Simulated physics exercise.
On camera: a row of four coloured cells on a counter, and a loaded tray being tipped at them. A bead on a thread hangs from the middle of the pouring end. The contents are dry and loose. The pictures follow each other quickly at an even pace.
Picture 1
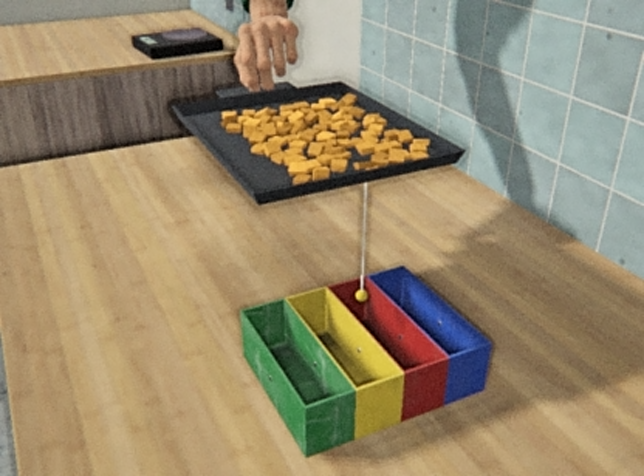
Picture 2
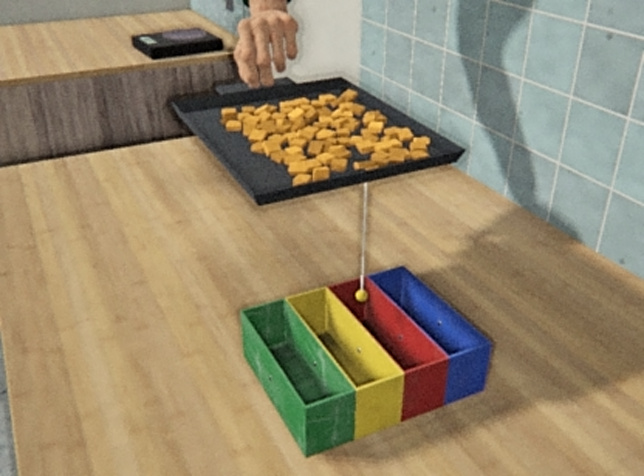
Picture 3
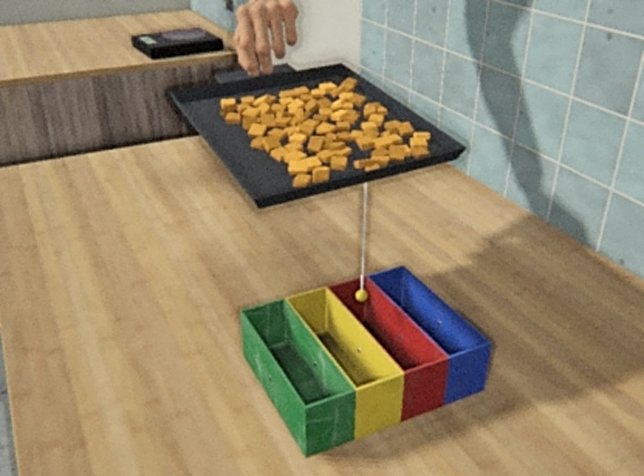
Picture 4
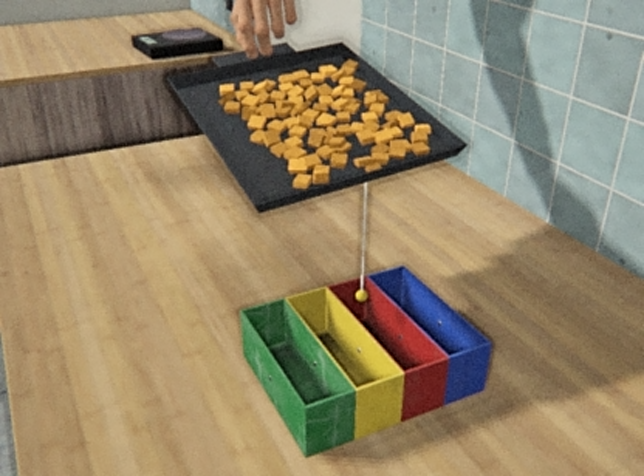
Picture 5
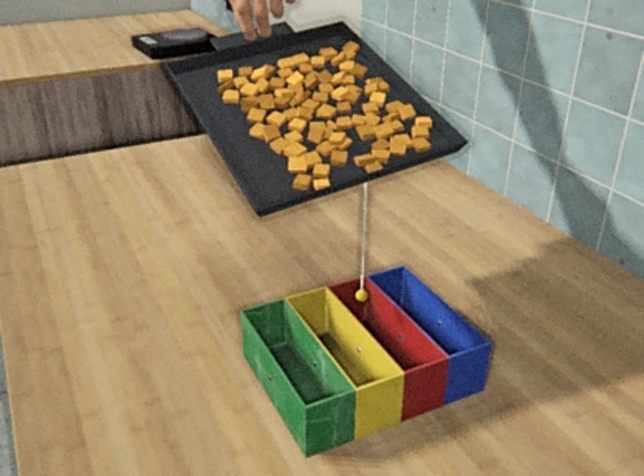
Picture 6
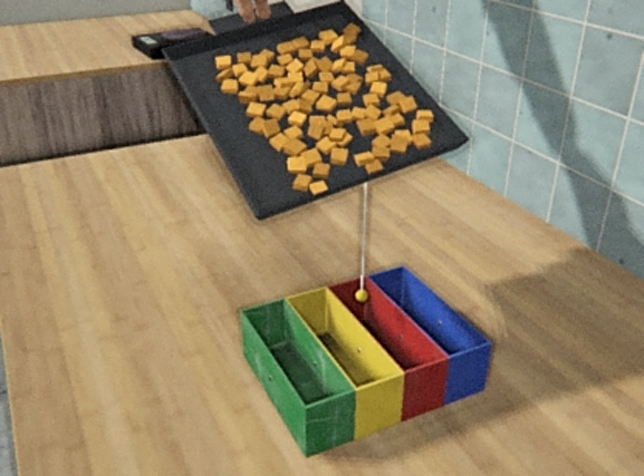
Hand tilting a dark tray of small orange-brown crackers, raising its far end and dipping the left corner above four coloured cells.
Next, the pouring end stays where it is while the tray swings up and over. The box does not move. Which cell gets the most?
Fullest: The green cell.
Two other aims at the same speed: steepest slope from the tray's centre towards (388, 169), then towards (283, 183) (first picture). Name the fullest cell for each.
First the blue cell, then that green cell.
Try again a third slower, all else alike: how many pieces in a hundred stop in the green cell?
Close to 50 per cent.
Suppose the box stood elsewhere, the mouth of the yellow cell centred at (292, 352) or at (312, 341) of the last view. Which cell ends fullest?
In turn: Yellow; the green cell.
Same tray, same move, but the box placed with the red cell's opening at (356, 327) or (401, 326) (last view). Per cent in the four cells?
First some 100, then 60 per cent.
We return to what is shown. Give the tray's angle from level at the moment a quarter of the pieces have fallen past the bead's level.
At about 80°.
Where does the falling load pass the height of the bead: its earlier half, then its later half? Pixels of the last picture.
First near (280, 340), later near (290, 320).
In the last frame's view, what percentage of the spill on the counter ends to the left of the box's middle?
Roughly 100 in a hundred.
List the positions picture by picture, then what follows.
In the first picture, corners of the pouring end near (258, 190) and (457, 149), level; middle of the load near (311, 133), small crackers; bead on its thread near (362, 296); green cell near (330, 419); yellow cell near (379, 401); red cell near (424, 385); blue cell near (467, 369).
In the second picture, corners of the pouring end near (258, 191) and (457, 148), level; middle of the load near (311, 131).
In the third picture, corners of the pouring end near (258, 194) and (458, 146), tipped barely, lowest at the left corner; middle of the load near (311, 125).
In the fourth picture, corners of the pouring end near (259, 200) and (459, 143), tipped a little, lowest at the left corner; middle of the load near (311, 115).
In the fifth picture, corners of the pouring end near (259, 205) and (460, 140), tipped clearly, lowest at the left corner; middle of the load near (311, 106).
In the sixth picture, corners of the pouring end near (259, 210) and (461, 137), tipped clearly, lowest at the left corner; middle of the load near (311, 96); green cell near (330, 419); yellow cell near (379, 401); red cell near (424, 385); blue cell near (467, 369).
Shortly afterwards, tray tipped steeply; all but a few on the tray; a little falling or outside the box.
Next, tray tipped past a quarter turn; only a few on the tray; near half in the green cell; a little in the yellow cell; a little in the red cell; near a third falling or outside the box.
Some moments later, tray tipped past a quarter turn; near half in the green cell; a little in the yellow cell; a little in the red cell; near a quarter falling or outside the box.
In the end, tray tipped past a quarter turn; near half in the green cell; a little in the yellow cell; a little in the red cell; none at all in the blue cell; near a quarter outside the box.
